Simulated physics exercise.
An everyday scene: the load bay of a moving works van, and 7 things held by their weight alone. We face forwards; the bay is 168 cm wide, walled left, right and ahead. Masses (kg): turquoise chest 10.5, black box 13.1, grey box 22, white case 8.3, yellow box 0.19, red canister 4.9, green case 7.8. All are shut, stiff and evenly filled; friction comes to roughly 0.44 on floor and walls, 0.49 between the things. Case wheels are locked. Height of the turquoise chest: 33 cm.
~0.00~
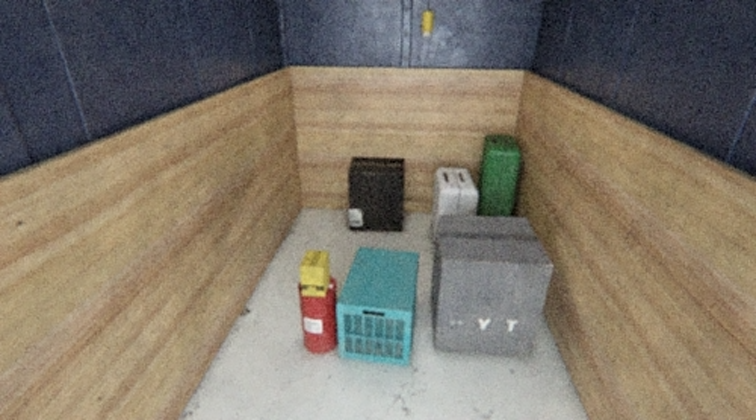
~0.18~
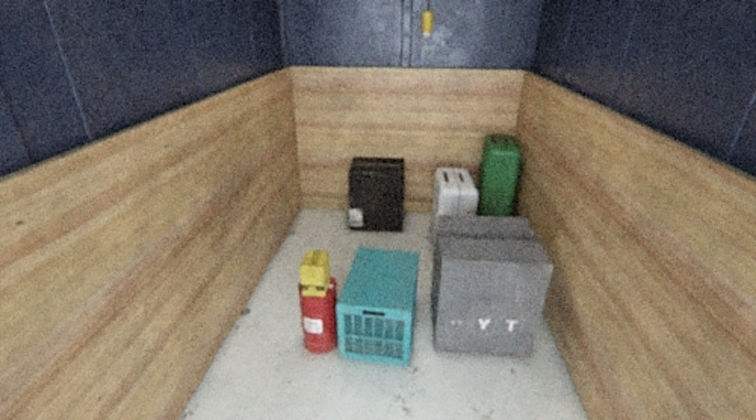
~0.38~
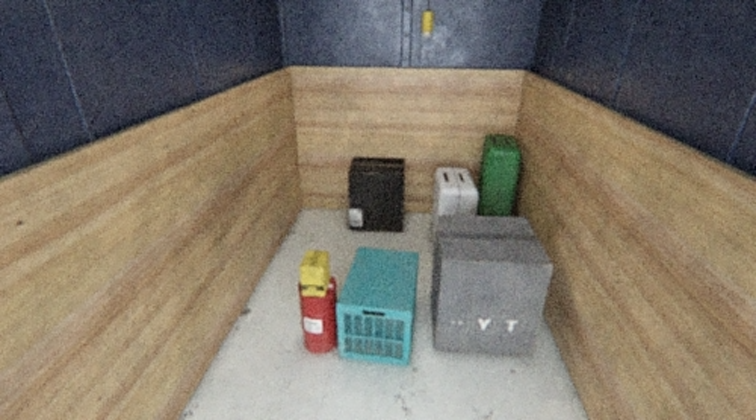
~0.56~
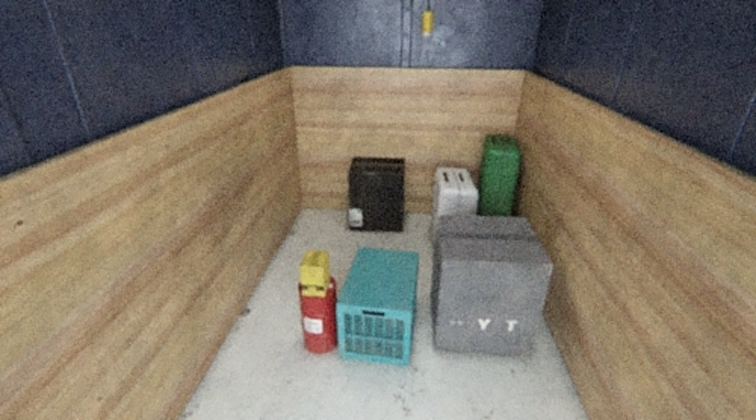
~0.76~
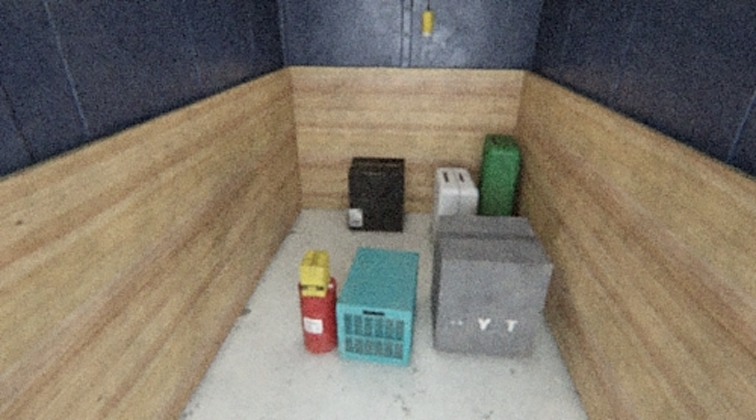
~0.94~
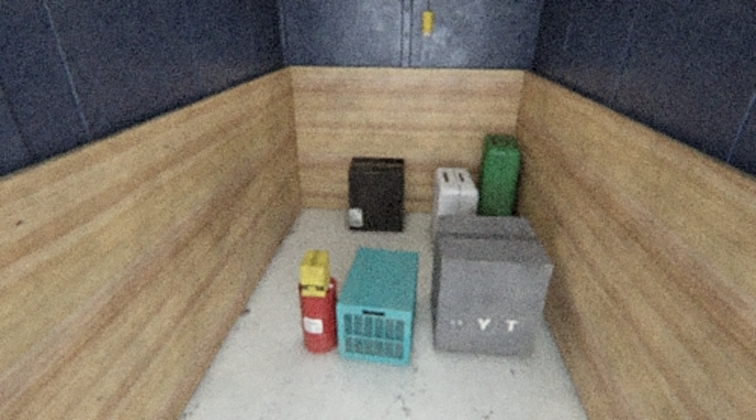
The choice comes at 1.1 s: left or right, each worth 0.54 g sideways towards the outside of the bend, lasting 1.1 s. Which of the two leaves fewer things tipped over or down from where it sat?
Fewer things are lost with the left turn.
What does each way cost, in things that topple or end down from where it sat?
Turning left 1, turning right 2.
Turning left. By 1.74 s, force 0.54 g right; turquoise chest 9 cm from its spot near (399, 303); black box 9 cm from its spot near (389, 194); yellow box tilted 3°.
By 1.94 s, force 0.54 g right; turquoise chest 20 cm from its spot near (421, 304); black box 20 cm from its spot near (403, 195); yellow box tilted 13°.
By 2.24 s, smooth; black box 35 cm from its spot near (422, 196); turquoise chest 25 cm from its spot near (431, 306); yellow box on its side.
When it is over (5.2 s), lying over in the back, yellow box; not toppled but over 15 cm from the start, turquoise chest, black box, grey box and red canister; the other 2 within 15 cm of the start. In the last view, turquoise chest near (431, 306), black box near (422, 196).
Turning right instead, white case and green case tipped over or down from where it sat, 2 of 7 in all.
